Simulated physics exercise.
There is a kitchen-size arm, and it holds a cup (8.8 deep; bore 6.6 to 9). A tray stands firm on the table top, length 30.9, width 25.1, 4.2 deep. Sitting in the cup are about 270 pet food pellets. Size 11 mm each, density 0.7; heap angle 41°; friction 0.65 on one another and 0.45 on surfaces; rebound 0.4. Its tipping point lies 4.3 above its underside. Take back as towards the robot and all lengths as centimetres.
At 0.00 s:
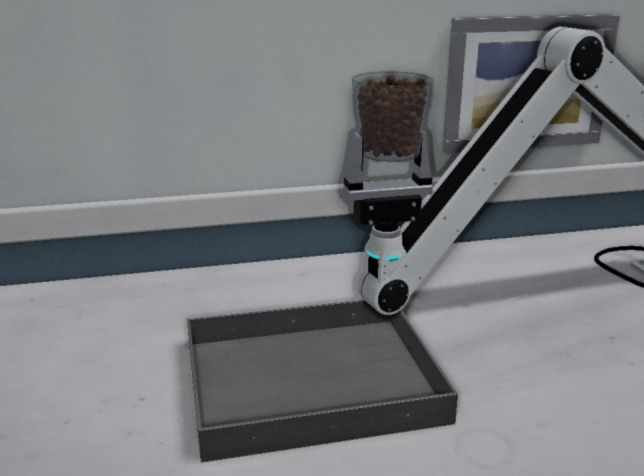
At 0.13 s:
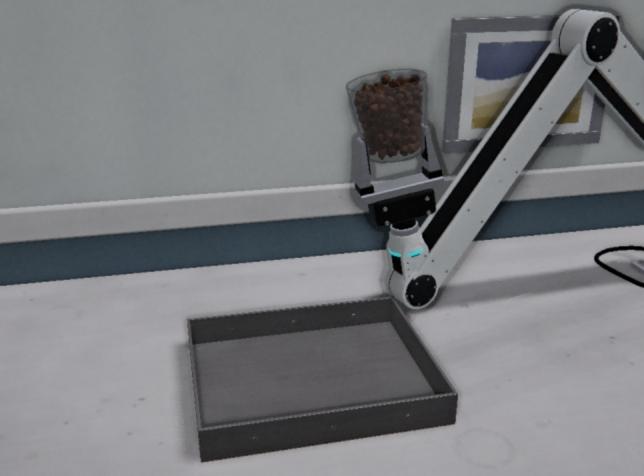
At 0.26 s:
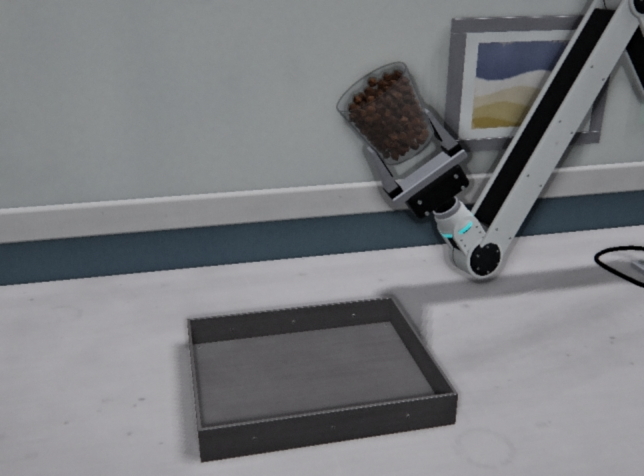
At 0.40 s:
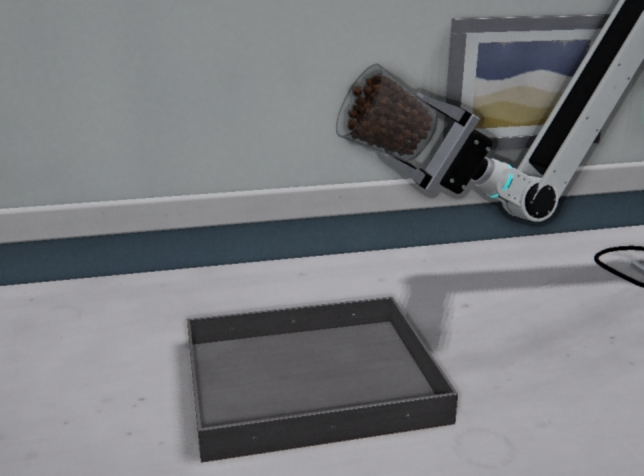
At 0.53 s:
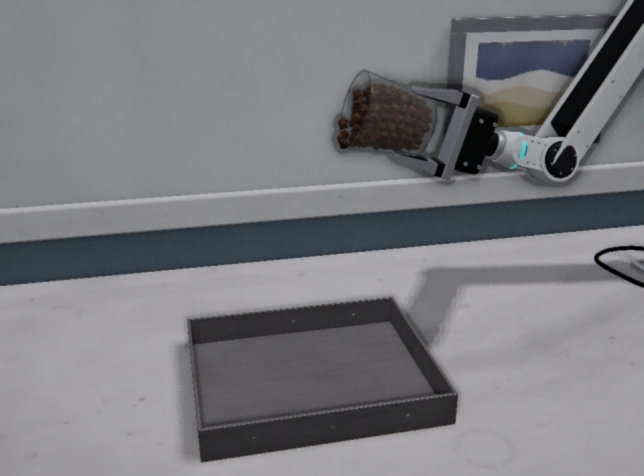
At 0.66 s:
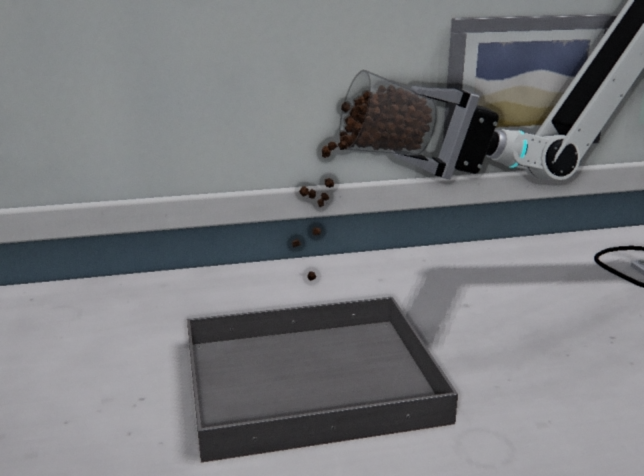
On a pale tabletop with a tray, a robotic arm tilting a clear cup leftward, brown pellets shifting, then several dropping out.
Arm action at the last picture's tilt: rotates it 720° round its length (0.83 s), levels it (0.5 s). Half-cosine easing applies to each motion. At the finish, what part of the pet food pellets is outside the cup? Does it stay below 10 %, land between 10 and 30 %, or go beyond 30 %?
It lands between 10 and 30 %.
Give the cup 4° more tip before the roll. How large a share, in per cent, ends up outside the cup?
30 percent or so.
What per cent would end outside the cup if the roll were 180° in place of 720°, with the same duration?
Then about 20 per cent.
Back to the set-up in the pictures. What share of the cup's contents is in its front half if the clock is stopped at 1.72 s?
That comes to around 55 per cent.
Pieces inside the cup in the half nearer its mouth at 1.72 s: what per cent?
About 45 percent is in the half nearer the mouth.
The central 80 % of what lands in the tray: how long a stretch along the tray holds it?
That stretch is roughly 14 cm long.
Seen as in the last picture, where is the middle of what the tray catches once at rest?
Middle: Close to (281, 398).
By 1.19 s, tipped 74°, highest piece 43 above the table; 228 in the cup, 32 in the tray, 9 in flight or on a rim.
By 1.72 s, tipped 41°, highest piece 39 above the table; 221 in the cup, 40 in the tray, 4 on the table or floor, 4 in flight or on a rim.
By 2.19 s, upright, highest piece 41 above the table; 220 in the cup, 45 in the tray, 4 on the table or floor.
By 2.89 s, upright, highest piece 41 above the table; 220 in the cup, 45 in the tray, 4 on the table or floor.
Final count, 220 in the cup, 45 in the tray, 4 on the table or floor. That is 18 % outside the cup.
